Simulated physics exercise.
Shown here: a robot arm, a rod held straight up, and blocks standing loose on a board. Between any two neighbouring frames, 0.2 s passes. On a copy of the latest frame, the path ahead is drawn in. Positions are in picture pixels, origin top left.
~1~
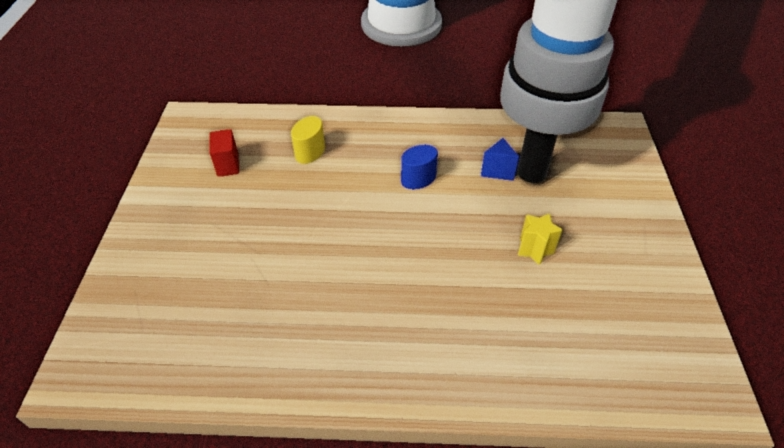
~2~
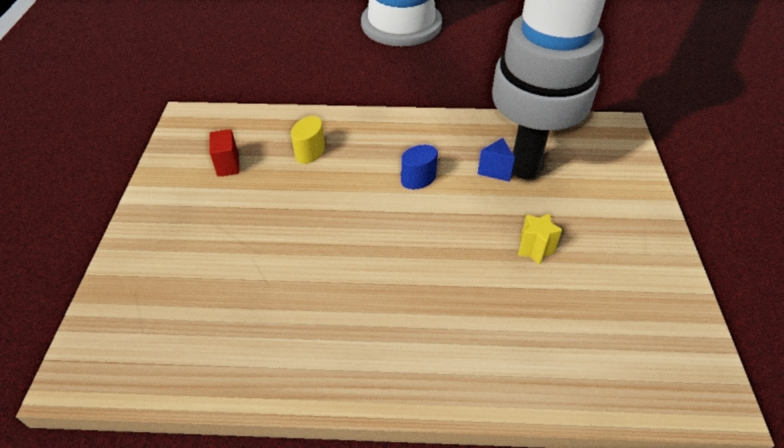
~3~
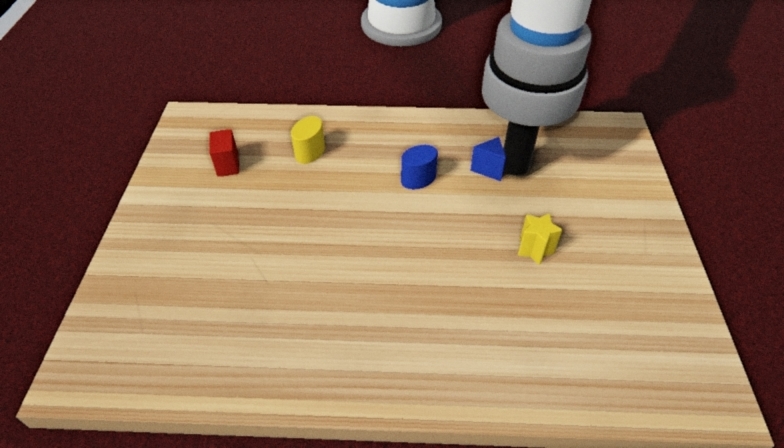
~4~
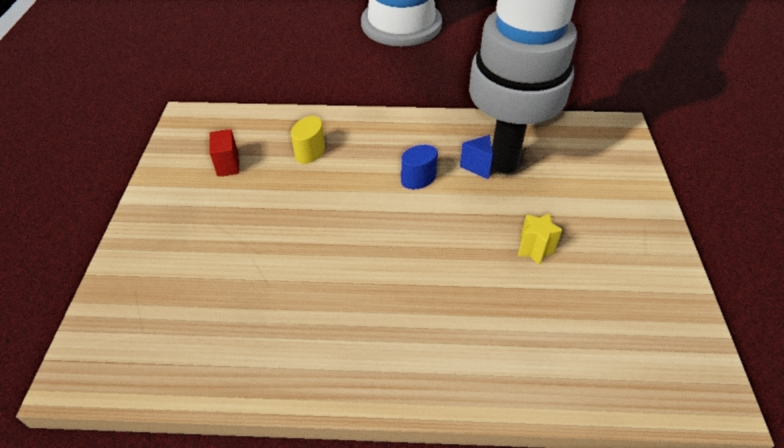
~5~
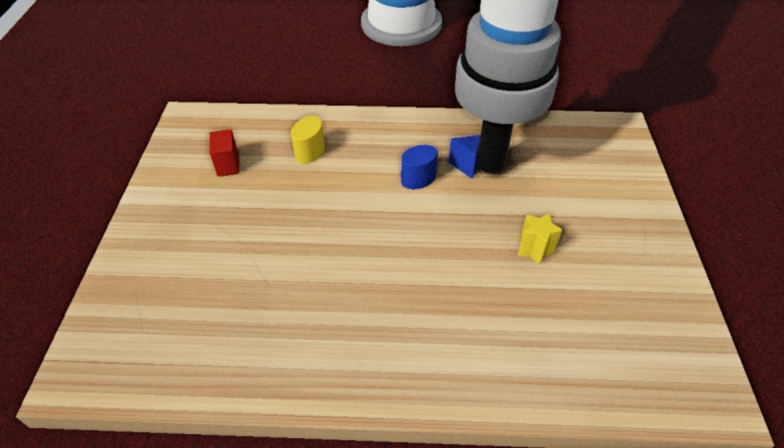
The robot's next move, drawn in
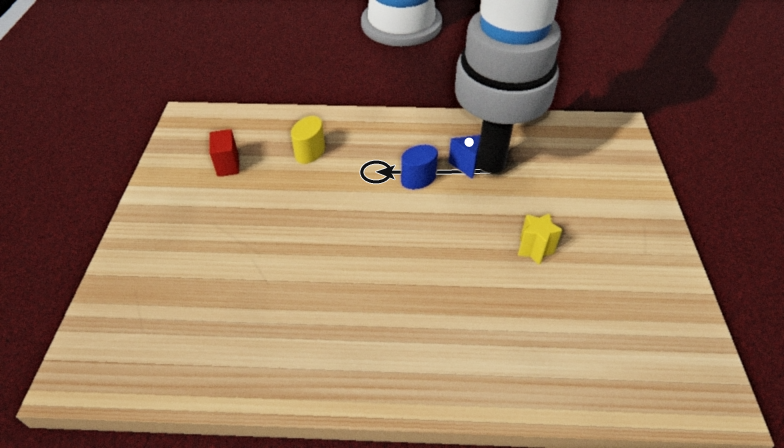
A robot arm holding a black rod upright works at the far right of a pale striped wooden board on a dark red surface, seen from above at an angle by a still camera. A red block, a yellow block and a blue elliptical one sit left of a blue three-sided block, with a yellow star nearer. The rod slides left, pushing the three-sided block a short way toward the blue elliptical one.
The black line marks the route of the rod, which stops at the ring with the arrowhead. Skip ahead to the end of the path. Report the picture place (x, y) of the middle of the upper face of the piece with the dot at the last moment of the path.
Around pixel (403, 131).
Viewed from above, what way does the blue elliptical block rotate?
It is turned anticlockwise.
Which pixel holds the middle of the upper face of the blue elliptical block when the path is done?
The answer is (368, 167).
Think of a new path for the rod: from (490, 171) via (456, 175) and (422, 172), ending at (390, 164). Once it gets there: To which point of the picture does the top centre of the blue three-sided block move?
My prediction: (406, 126).
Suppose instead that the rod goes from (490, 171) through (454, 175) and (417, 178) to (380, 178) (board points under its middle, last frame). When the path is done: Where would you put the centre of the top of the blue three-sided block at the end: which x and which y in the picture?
It should be at about (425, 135).
The line goes from (490, 171) directly to (376, 172); the dot is on the blue three-sided block.
What follows on the original path. One third of the way, rod (451, 165); blue elliptical block (416, 155); blue three-sided block (431, 138).
Two thirds of the way, rod (413, 165); blue elliptical block (390, 160), turned 80° anticlockwise; blue three-sided block (407, 132), turned 65° clockwise.
At the end, rod (376, 165); yellow elliptical block unmoved; blue elliptical block (368, 167), turned 145° anticlockwise; blue three-sided block (403, 131), turned 85° clockwise.
